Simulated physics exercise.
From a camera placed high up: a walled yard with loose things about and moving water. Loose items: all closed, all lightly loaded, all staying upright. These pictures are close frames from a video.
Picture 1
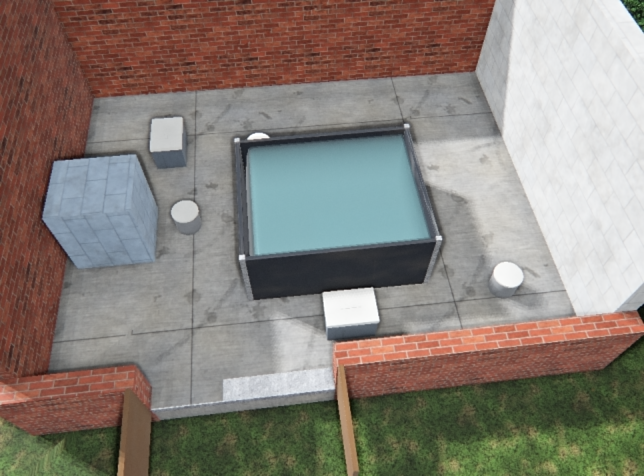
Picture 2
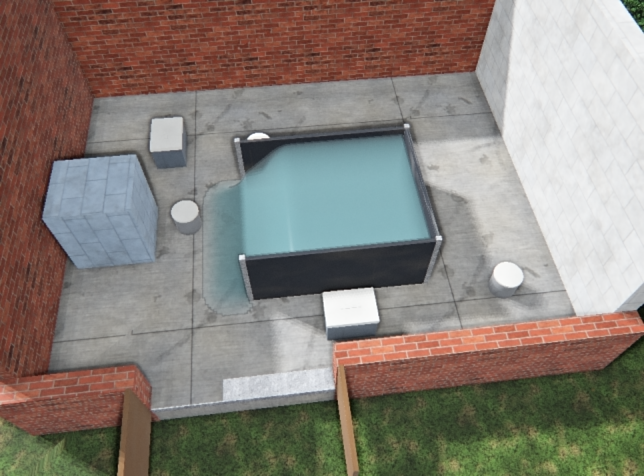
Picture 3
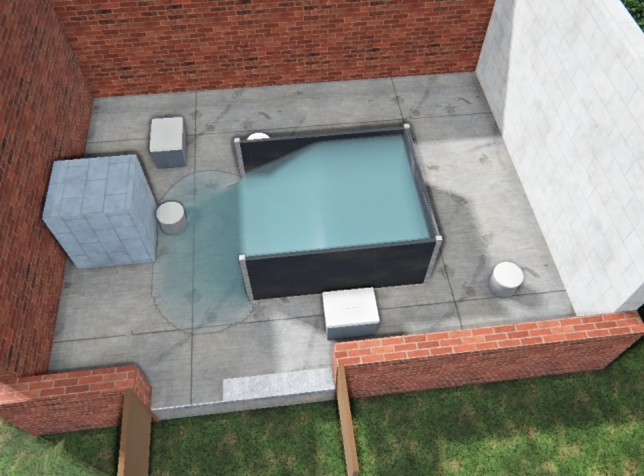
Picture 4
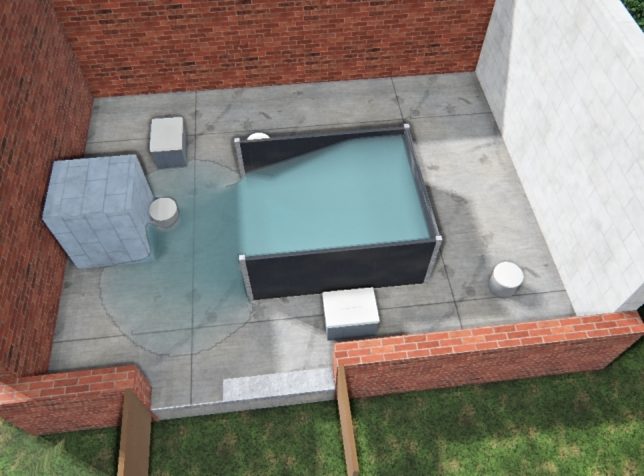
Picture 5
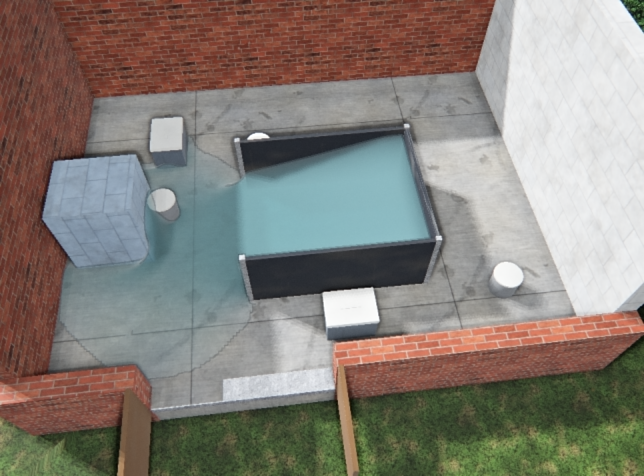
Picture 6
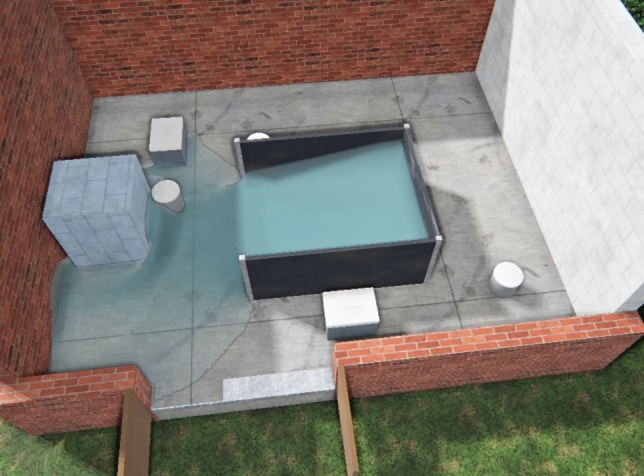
Water pouring from the left side of a dark-walled tank, spreading across a brick-walled yard and nudging a small round pail.
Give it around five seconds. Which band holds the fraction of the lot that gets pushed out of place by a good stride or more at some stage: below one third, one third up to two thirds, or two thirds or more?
The things swept well aside make up a third to two thirds.
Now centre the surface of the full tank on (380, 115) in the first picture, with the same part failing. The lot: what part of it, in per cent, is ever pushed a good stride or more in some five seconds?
Around 60 in a hundred.
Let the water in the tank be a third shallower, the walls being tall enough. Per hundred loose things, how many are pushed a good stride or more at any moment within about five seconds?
Near 40 % of the lot.
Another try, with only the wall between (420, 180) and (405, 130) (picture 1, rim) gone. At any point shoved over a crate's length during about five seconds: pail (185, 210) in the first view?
For that one: It fell short.
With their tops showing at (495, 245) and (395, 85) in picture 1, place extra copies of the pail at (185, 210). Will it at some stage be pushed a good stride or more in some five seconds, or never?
First remains in place, second driven off.
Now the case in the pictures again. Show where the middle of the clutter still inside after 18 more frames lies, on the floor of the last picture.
On the floor of the last picture, roughly (336, 191).
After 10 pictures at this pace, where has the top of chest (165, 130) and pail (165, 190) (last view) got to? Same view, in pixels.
My guess is around (161, 71) and around (230, 91).
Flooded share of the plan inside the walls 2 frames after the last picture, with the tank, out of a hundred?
I'd say around 40 in a hundred.
A moment on, 0 of 5 are well off their spots; 1 afloat.
Next, 2 of 5 are well off their spots; 1 afloat.
Later, 2 of 5 are well off their spots; 1 afloat.
In the end, 2 of 5 are well off their spots, and 2 have been at some point; 0 afloat.
